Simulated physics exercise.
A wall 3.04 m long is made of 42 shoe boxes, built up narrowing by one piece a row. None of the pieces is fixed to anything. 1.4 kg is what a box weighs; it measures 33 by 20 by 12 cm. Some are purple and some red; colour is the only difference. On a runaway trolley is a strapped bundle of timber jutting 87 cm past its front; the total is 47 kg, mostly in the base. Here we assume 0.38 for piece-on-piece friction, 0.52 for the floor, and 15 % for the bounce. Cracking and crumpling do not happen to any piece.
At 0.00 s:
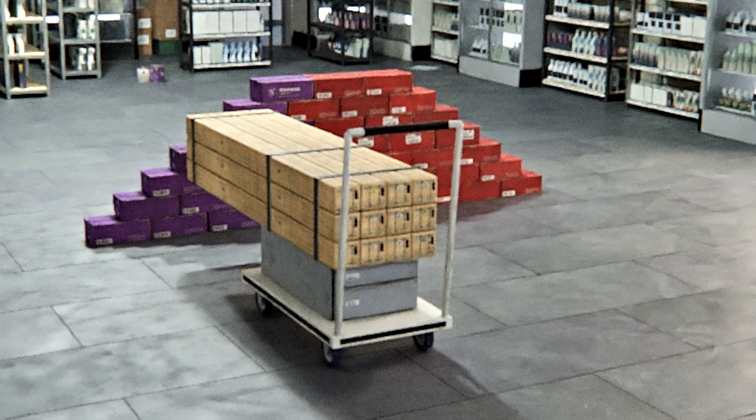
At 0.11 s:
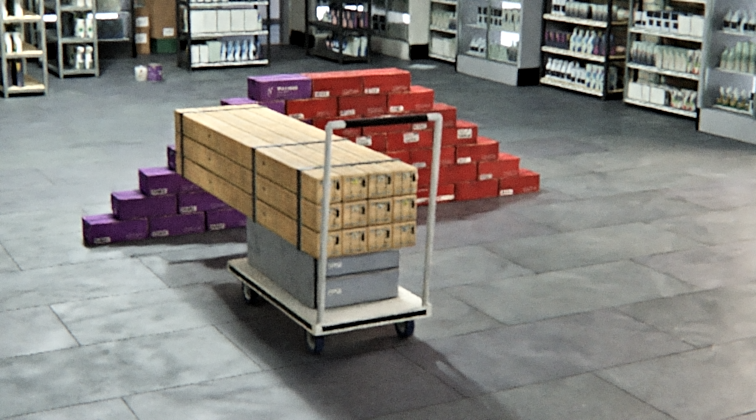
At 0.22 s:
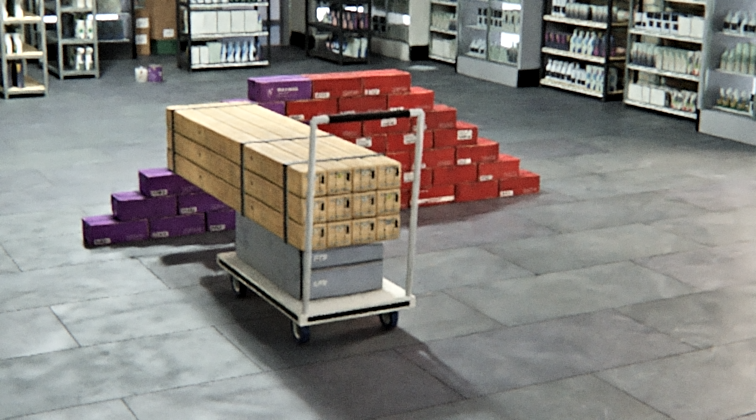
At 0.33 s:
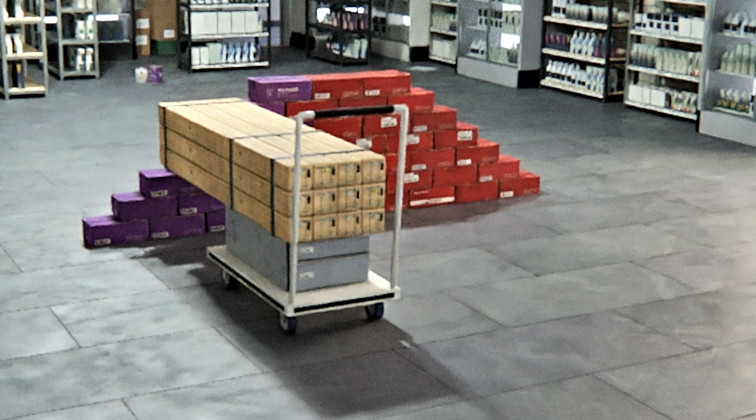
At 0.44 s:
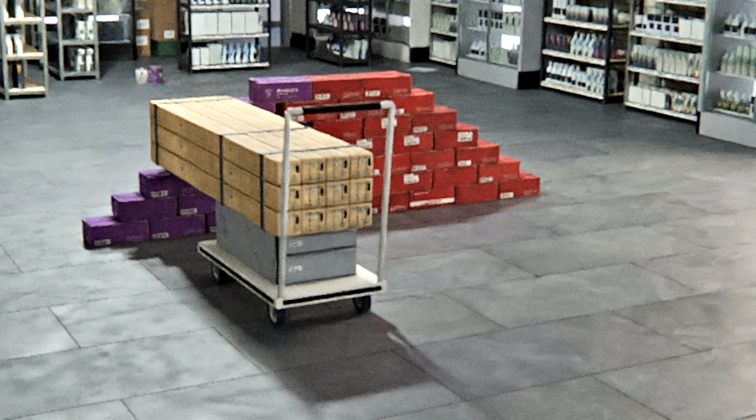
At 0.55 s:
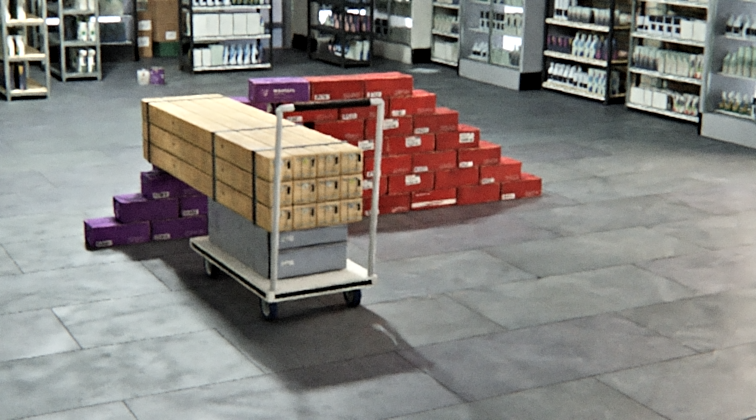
The clip opens on a white platform trolley carrying long, strapped tan cartons on grey boxes, in front of a stepped wall of purple and red boxes in a shop. With nobody in view, it rolls steadily left and backward, and the load pushes into the wall's line while the boxes barely shift.
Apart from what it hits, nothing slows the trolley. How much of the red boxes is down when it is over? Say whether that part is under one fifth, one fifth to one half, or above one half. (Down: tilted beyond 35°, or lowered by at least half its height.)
The part is under one fifth.
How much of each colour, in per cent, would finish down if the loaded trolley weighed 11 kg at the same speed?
In that case purple comes to 40 and red to 10 percent.
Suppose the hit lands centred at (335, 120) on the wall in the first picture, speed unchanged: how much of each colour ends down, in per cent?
Purple 40 %, red 30 %.
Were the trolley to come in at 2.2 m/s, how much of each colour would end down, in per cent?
Purple 60%, red 10%.
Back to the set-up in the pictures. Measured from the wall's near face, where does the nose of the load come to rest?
Looks like around 110 cm beyond, give or take.
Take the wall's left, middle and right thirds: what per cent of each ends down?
From the left: 30, then 20, then 0 percent.
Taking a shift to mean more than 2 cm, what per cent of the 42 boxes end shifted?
Result: 40 per cent.
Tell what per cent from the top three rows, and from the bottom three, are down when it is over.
50 % and 0 %.
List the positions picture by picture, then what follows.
In the first picture (we follow the side turned to the camera), load (189, 137) 41 cm short of the wall; top red box (390, 85); top purple box (288, 91); no piece has moved.
Load (178, 131) 27 cm short of the wall; top red box (388, 84), in the second picture.
Load (169, 127) 12 cm short of the wall; top red box (388, 85), in the third picture.
Load (161, 123) 21 mm into the wall's line; top red box (388, 86); 4 stirred so far, in the fourth picture.
Load (152, 121) 14 cm into the wall's line; top red box (388, 86); top purple box (286, 92) displaced 15 mm; 7 stirred so far, in the fifth picture.
Load (144, 119) 26 cm into the wall's line; top red box (390, 88); top purple box (282, 92) displaced 42 mm; 7 stirred so far, in the sixth picture.
Around 0.82 s, load 52 cm past the wall's line, still rolling; none of the 26 red boxes down (2 of 42 in all colours); top red box unmoved; top purple box tipped 20°.
Around 1.22 s, load 89 cm past the wall's line, still rolling; 2 of the 26 red boxes down (8 of 42 in all colours); top red box unmoved; top purple box tipped 54°, 40 cm lower.
Around 1.66 s, load 1.10 m past the wall's line, still rolling; 2 of the 26 red boxes down (8 of 42 in all colours); top red box unmoved; top purple box on its side.
Finally (4.2 s), load 1.12 m past the wall's line, stopped; 2 of the 26 red boxes down (8 of 42 in all colours); top red box unmoved; top purple box on its side. That is 8 per cent. Seen by the last camera, middles, top red box near (382, 85), top purple box near (282, 161).
